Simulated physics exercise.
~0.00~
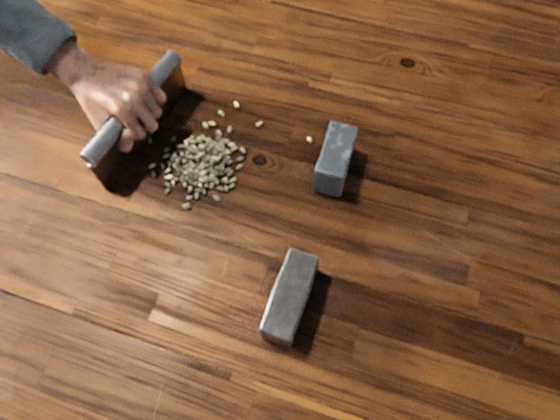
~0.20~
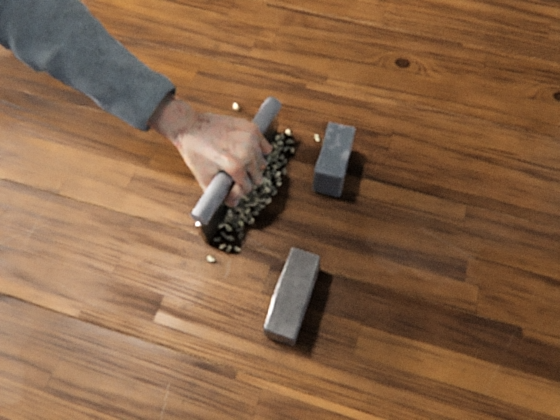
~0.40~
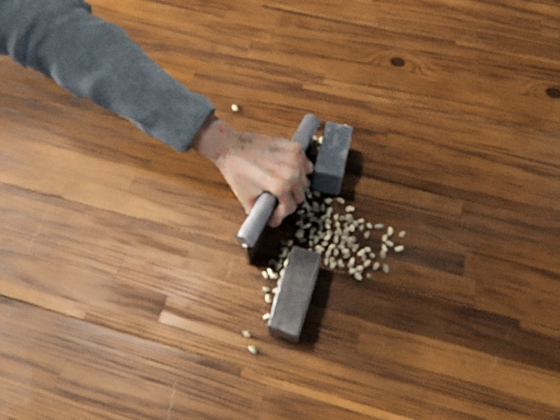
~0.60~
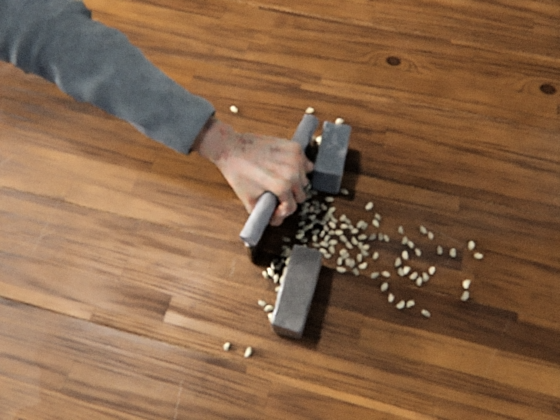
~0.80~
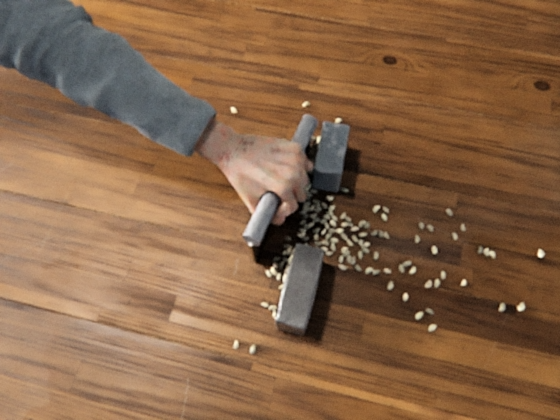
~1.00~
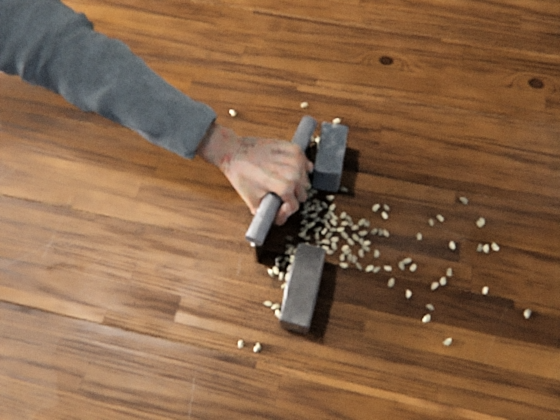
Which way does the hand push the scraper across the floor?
The hand pushes the scraper to the right, towards the two grey blocks.
